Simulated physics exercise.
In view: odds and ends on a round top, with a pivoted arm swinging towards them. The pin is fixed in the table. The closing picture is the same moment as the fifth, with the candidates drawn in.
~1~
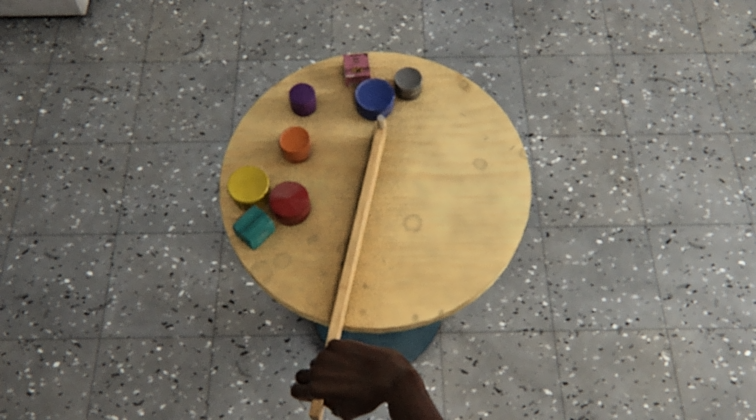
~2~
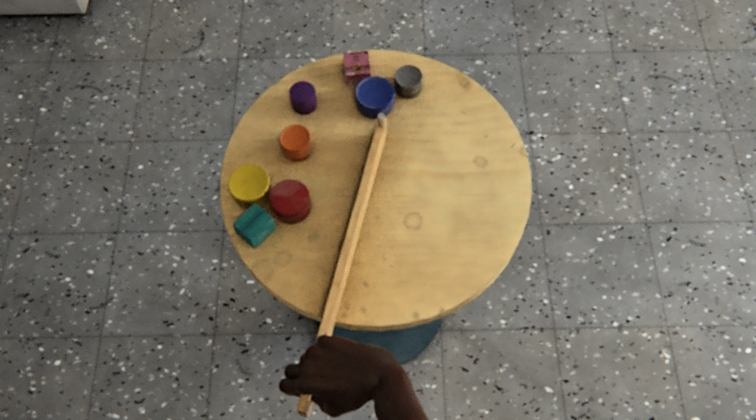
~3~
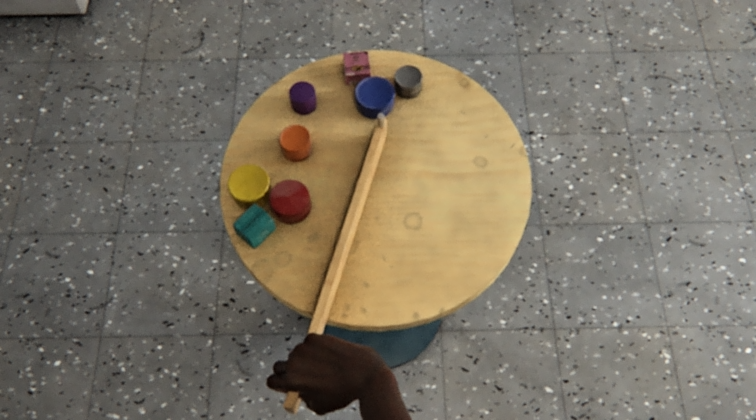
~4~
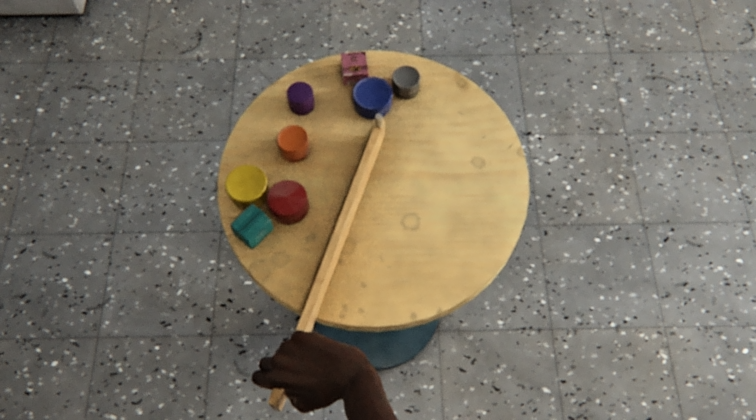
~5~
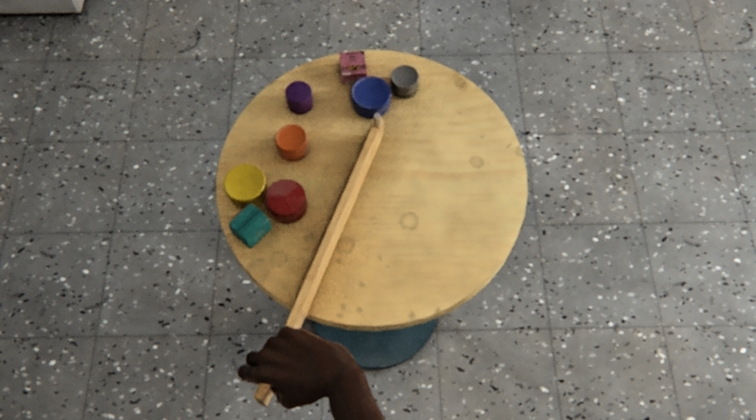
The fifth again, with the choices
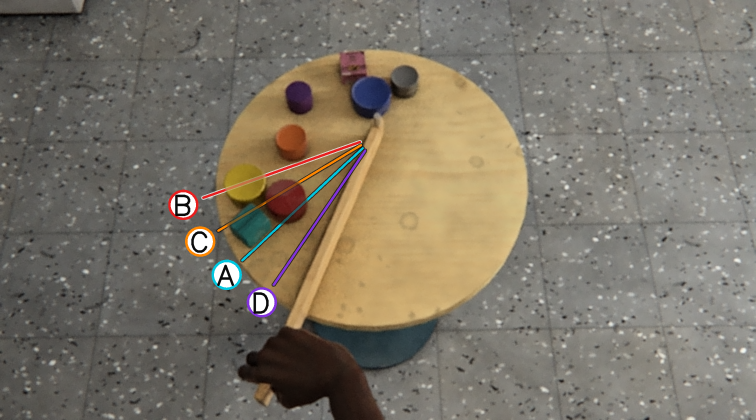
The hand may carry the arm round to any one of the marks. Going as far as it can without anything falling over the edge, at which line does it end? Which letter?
Nothing falls up to C.
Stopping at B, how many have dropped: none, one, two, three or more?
One.
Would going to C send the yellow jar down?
No.
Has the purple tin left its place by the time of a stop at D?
No.
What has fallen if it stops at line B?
The yellow jar.
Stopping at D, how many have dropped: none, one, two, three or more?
By then, none.
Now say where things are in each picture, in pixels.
In the first picture, red tin (290, 203); yellow jar (250, 189); orange jar (296, 145).
In the second picture, arm (358, 207); grey jar (409, 82).
In the third picture, arm (354, 207); blue tub (375, 98).
In the fourth picture, arm (348, 206); turquoise box (252, 227).
In the fifth picture, arm (343, 204); yellow jar (246, 187); orange jar (292, 143); grey jar (405, 82).
On the marked copy, A at (305, 202); B at (283, 169); C at (292, 187); D at (322, 215).
Following C. Soon after the start, arm (321, 194); turquoise box (251, 226); pink packet (354, 68).
Later, arm (304, 180); yellow jar (235, 181); turquoise box (243, 217).
In the end, arm (297, 172); yellow jar (224, 173); turquoise box (234, 201); nothing has fallen.
As for the rest, A is safe but short; B drops the yellow jar; D is safe but short.
